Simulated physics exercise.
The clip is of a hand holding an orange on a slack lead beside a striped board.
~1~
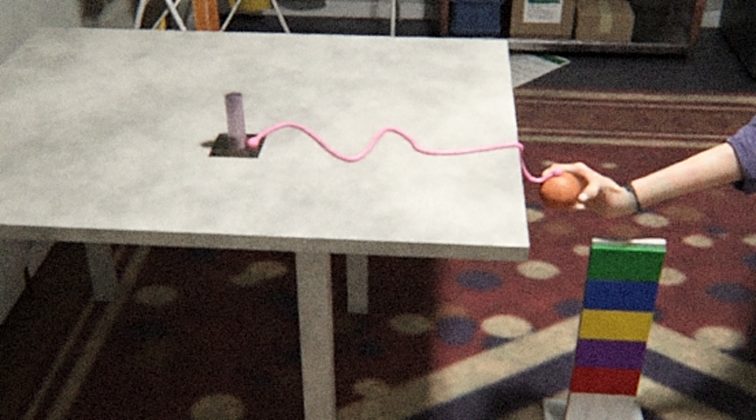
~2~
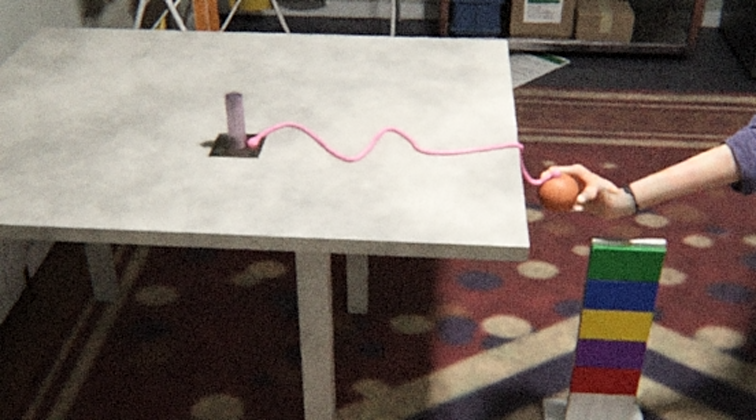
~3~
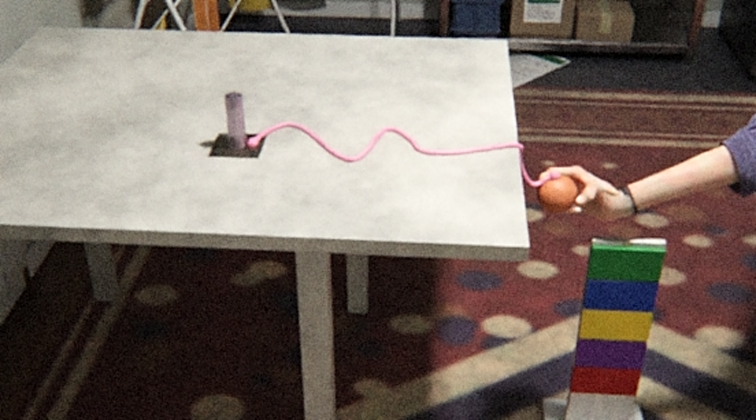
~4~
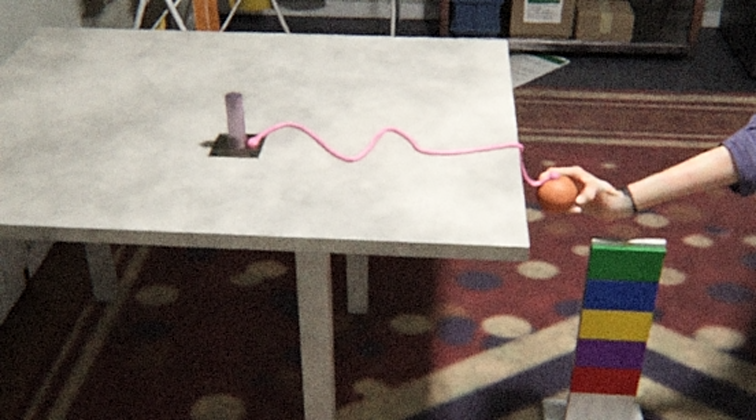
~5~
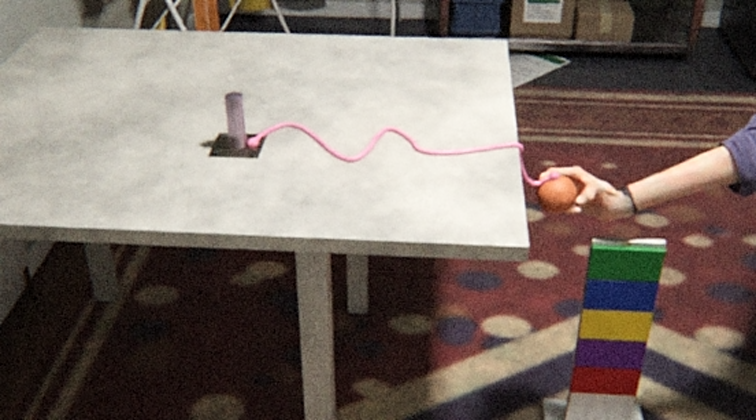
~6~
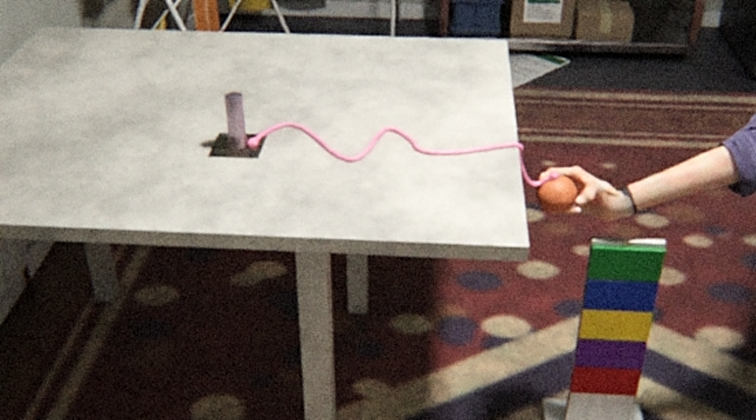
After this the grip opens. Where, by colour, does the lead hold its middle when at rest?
By colour, at yellow.
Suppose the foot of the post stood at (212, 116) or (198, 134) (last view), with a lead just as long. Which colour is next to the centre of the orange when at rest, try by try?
Answer, in order: Blue, blue.
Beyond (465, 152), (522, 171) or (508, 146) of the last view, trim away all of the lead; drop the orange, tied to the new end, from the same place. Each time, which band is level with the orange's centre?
In the order given, it comes out as none, it hangs higher; blue; green.
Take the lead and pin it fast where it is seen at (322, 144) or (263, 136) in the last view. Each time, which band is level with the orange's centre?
Taking the two tries in turn, you'd get blue and then yellow.
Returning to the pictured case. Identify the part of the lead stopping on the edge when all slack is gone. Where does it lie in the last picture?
Answer: The point at (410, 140).
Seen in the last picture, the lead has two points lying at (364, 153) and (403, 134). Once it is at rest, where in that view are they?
One finishes at (432, 146) and the other at (510, 147).
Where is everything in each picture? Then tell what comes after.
Orange (560, 191); green (626, 266); blue (621, 297); yellow (616, 326); purple (611, 355); red (606, 382), in the first frame.
Orange (558, 193); lead through (274, 129) (326, 147) (376, 138) (424, 152) (505, 146), in the second frame.
Orange (557, 194), in the third frame.
Orange (556, 195); lead through (274, 129) (326, 147) (376, 138) (424, 152) (505, 146), in the fourth frame.
Orange (556, 195), in the fifth frame.
Orange (556, 195); lead through (274, 129) (326, 147) (376, 138) (424, 152) (505, 146), in the sixth frame.
A little later, orange near (491, 327); level with yellow.
Next, orange near (516, 329); level with yellow.
When it is over, orange near (506, 330); level with yellow. Its middle rests at the yellow band.
